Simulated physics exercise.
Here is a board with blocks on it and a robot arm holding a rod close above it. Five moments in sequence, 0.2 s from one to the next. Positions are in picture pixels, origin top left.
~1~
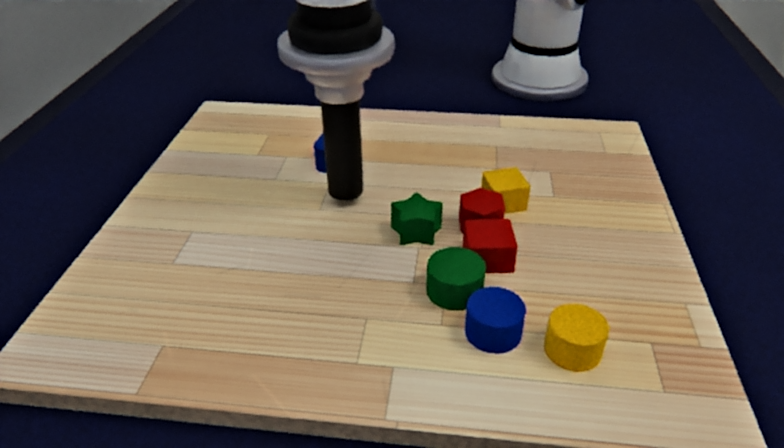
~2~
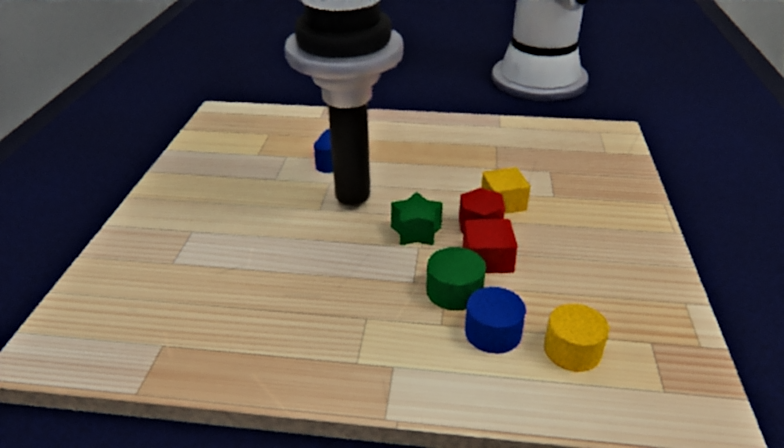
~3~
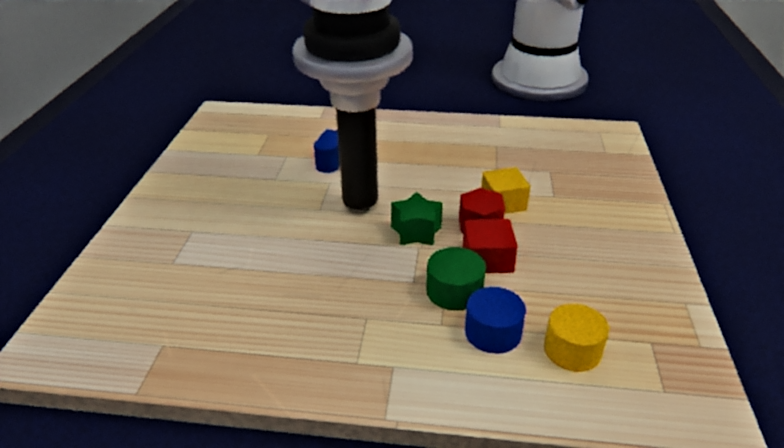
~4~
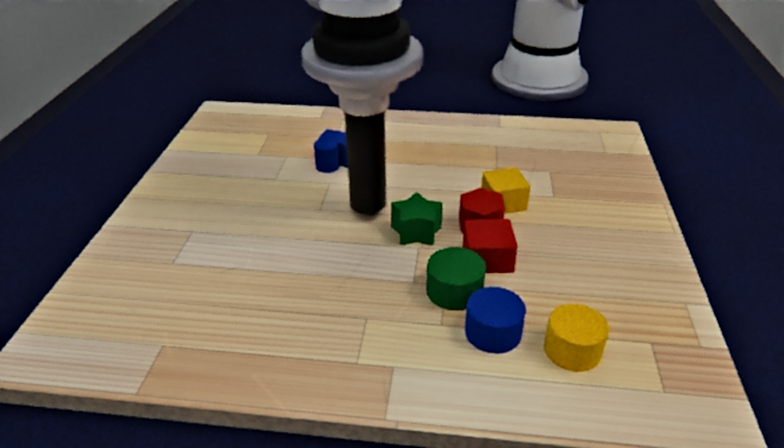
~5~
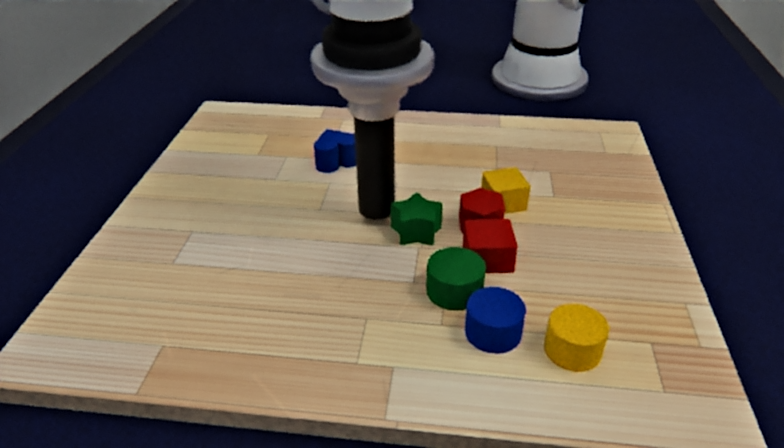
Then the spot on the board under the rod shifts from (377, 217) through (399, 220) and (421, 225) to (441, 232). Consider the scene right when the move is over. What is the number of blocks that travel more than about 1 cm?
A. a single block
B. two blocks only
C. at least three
B - two blocks only.
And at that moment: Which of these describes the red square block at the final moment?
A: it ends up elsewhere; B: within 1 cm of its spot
A: It ends up elsewhere.
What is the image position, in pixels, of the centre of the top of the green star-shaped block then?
The point I'd pick in the picture is (469, 226).
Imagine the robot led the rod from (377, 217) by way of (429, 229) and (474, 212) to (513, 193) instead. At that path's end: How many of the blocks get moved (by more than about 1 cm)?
Three or more blocks move more than 1 cm.
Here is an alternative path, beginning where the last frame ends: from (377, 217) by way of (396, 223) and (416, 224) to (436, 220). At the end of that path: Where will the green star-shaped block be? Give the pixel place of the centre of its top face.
It is going to be at (453, 217).
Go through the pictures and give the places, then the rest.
In the first picture, tip of the rod (346, 191), middles of tops, green star-shaped block (417, 207), green circular block (457, 265), red hexagon (483, 201), red square block (490, 233).
In the second picture, rod (353, 195), nothing pushed.
In the third picture, rod (360, 199), nothing pushed.
In the fourth picture, rod (368, 204), nothing pushed.
In the fifth picture, rod (377, 209), green star-shaped block (417, 207), green circular block (457, 265), red hexagon (483, 201), red square block (490, 233).
On the path given first. Halfway along, rod (412, 214); green star-shaped block (447, 215).
At the end, rod (441, 224); green star-shaped block (469, 226); green circular block unmoved; red hexagon (486, 201); red square block (515, 242).
